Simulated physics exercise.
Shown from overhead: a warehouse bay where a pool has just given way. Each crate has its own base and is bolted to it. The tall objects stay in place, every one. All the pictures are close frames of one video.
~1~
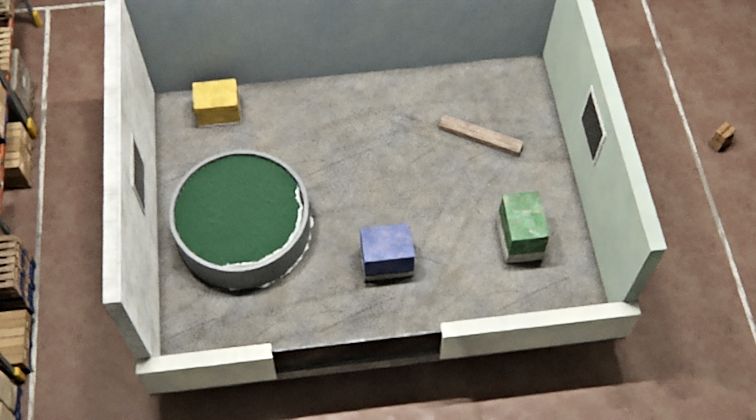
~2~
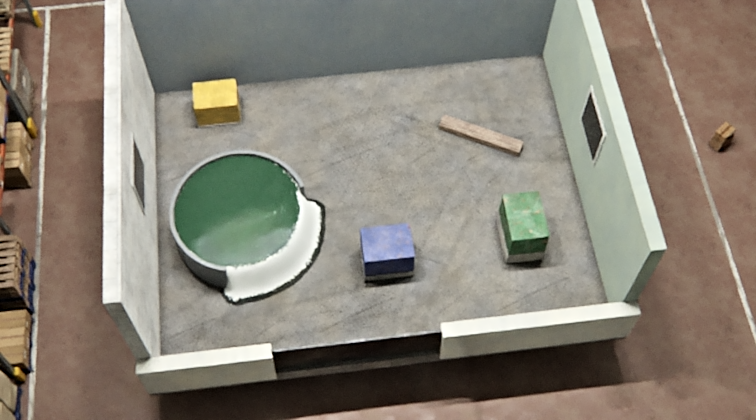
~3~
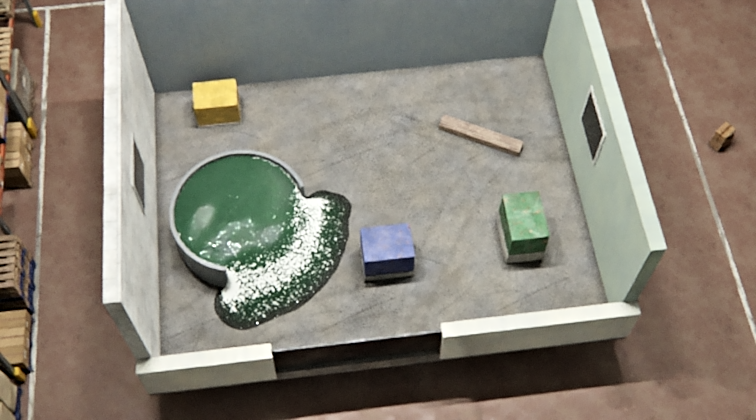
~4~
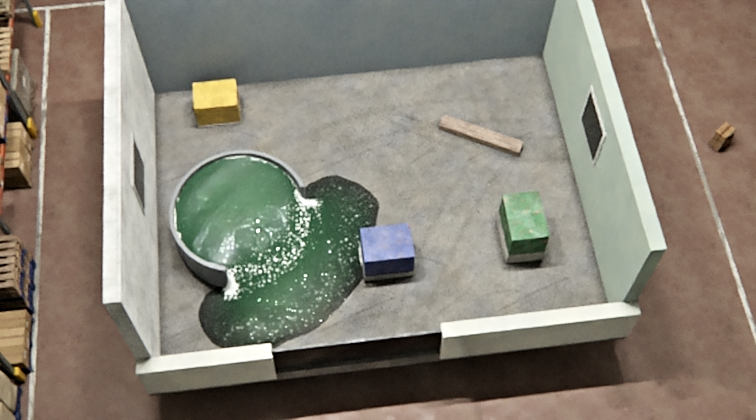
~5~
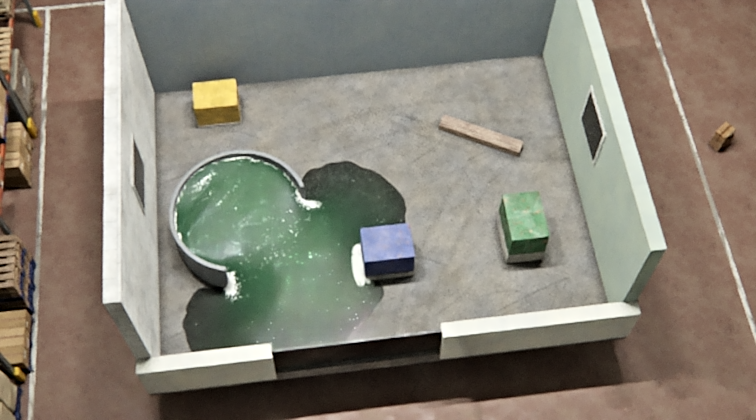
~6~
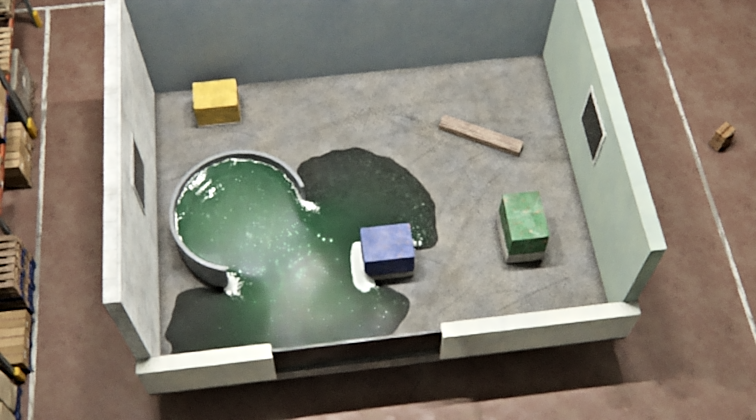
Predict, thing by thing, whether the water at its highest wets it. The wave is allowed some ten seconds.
The blue crate is wetted. The green crate is not wetted. The yellow crate is wetted.
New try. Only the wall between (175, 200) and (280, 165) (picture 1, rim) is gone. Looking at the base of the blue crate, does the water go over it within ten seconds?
The blue crate stays clear.
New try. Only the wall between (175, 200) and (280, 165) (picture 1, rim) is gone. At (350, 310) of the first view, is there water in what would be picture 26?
Logged for the spot: Never reached.
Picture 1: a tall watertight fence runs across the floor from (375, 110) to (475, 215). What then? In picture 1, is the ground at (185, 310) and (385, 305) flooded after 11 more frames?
Reached, reached.
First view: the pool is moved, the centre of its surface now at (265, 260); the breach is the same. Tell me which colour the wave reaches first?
My pick is the crate marked blue.
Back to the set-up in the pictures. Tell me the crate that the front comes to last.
I'd pick the one in yellow.
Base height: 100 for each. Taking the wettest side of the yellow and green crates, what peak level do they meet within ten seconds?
I'd say 210 per cent for the first one and 70 per cent for the second.
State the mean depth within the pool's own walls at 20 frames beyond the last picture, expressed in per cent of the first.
I'd put it at some 16 per cent.
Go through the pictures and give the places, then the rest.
The first picture shows the round tank at (239, 211) is whole and still.
In the second picture, water pours out at (291, 258) and has run to (228, 297).
In the third picture, water pours out at (291, 259) and has run to (338, 198).
In the fourth picture, water pours out at (291, 260) and has run to (368, 198).
In the fifth picture, the front is at (395, 195), out from the gap at (291, 260).
In the sixth picture, the front is at (426, 201), out from the gap at (291, 260).
A moment on, water covers 35 % of the floor; the blue crate water round its plinth, the green crate water round its plinth, the yellow crate not reached.
Next, water covers 50 % of the floor; the blue crate water round its plinth, the green crate water round its plinth, the yellow crate not reached.
Then, water covers 60 % of the floor; the blue crate water round its plinth, the green crate water round its plinth, the yellow crate not reached.
Later, water covers 90 % of the floor; the blue crate water round its plinth, the green crate water round its plinth, the yellow crate water round its plinth.
In the end, water covers 100 % of the floor; the blue crate was topped, the green crate stayed above the water, the yellow crate was topped.
